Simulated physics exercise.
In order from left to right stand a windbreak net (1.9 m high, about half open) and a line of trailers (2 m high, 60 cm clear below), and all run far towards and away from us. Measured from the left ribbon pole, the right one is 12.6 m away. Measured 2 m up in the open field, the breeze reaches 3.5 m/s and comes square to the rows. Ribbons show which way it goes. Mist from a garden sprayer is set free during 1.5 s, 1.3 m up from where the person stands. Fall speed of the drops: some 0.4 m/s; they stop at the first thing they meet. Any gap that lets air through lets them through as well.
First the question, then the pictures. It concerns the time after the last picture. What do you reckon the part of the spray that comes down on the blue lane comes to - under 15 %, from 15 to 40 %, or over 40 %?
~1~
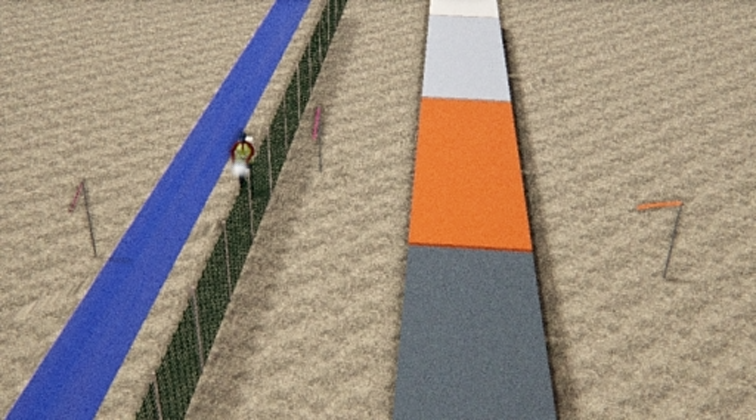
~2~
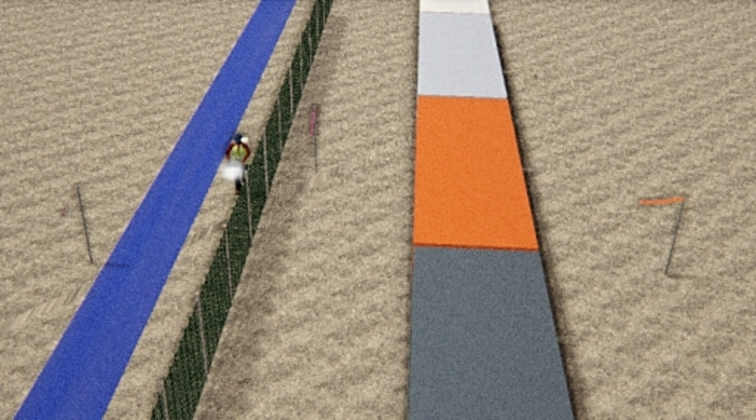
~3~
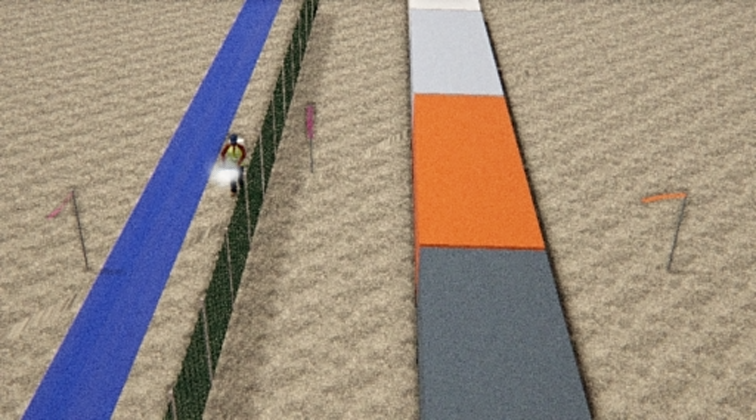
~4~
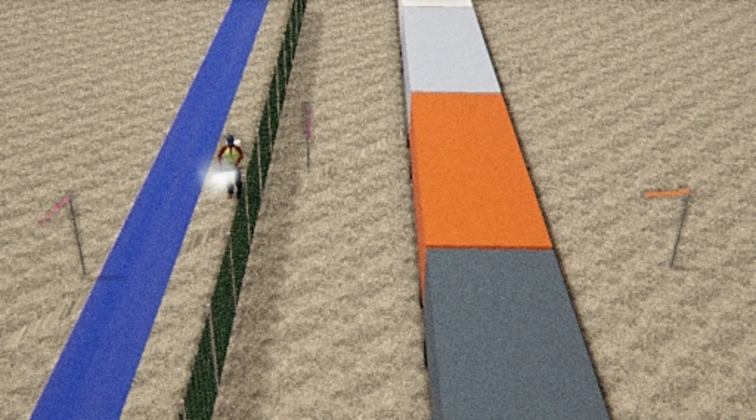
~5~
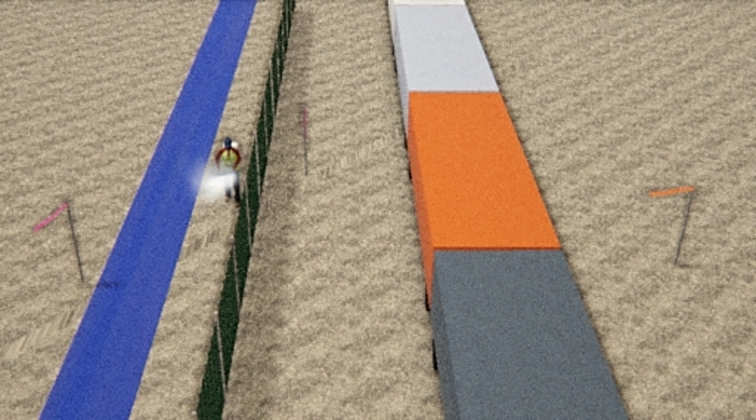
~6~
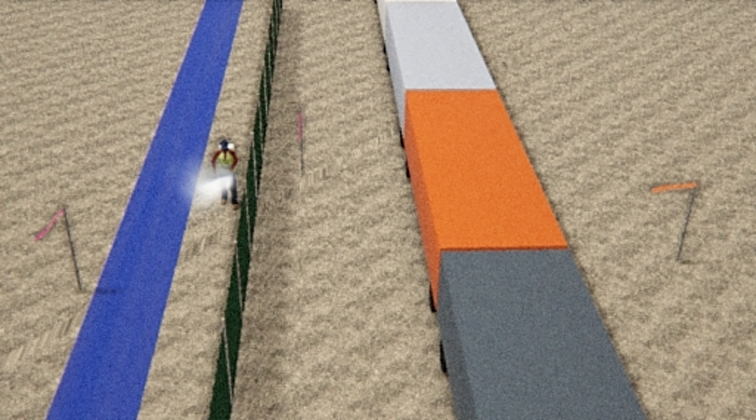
Roughly more than 40 %, I reckon.
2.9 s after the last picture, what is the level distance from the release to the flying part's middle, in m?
Estimate: Near 1.5 m.
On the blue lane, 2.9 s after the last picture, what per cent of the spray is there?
It comes to around 15 %.
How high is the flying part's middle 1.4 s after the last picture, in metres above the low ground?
Middle height: Approx. 1.0 m.
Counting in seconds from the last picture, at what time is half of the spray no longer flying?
About 4.5 seconds.
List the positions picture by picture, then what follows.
The first picture shows the left ribbon ends at (69, 212), leaning 30 degrees to the left, the spray in the air spans x = 230 to 245 around y = 165 and it comes from (239, 165).
The second picture shows the right ribbon ends at (640, 202), leaning 80 degrees to the left, the spray in the air spans x = 225 to 240 around y = 170 and the blue one passes (148, 248).
The third picture shows the inner ribbon ends at (311, 139), hanging almost straight, the spray in the air spans x = 215 to 235 around y = 170 and the top of the line of trailers crosses (467, 150).
The fourth picture shows the left ribbon ends at (41, 225), leaning 45 degrees to the left, the spray in the air spans x = 205 to 230 around y = 175 and the blue one passes (167, 199).
The fifth picture shows the right ribbon ends at (650, 194), leaning 80 degrees to the left and the spray in the air spans x = 195 to 230 around y = 180.
The sixth picture shows the inner ribbon ends at (299, 141), hanging almost straight, the spray in the air spans x = 190 to 230 around y = 180 and the top of the line of trailers crosses (471, 147).
Then, 1.4 s after the last picture, 98 % is in the air or yet to come; 1 % lies on the blue lane; the middle of what still flies is 1.0 m above the low ground, near (186, 190).
Then, 2.9 s after the last picture, 81 % is in the air or yet to come; 16 % lies on the blue lane; the middle of what still flies is 0.8 m above the low ground, near (153, 200).
Then, 6.9 s after the last picture, 26 % is in the air or yet to come; 59 % lies on the blue lane; the middle of what still flies is 0.7 m above the low ground, near (16, 204).
Then, 18.9 s after the last picture, 1 % is in the air or yet to come; 61 % lies on the blue lane.
Then, 43.9 s after the last picture, 0 % is in the air or yet to come; 61 % lies on the blue lane.
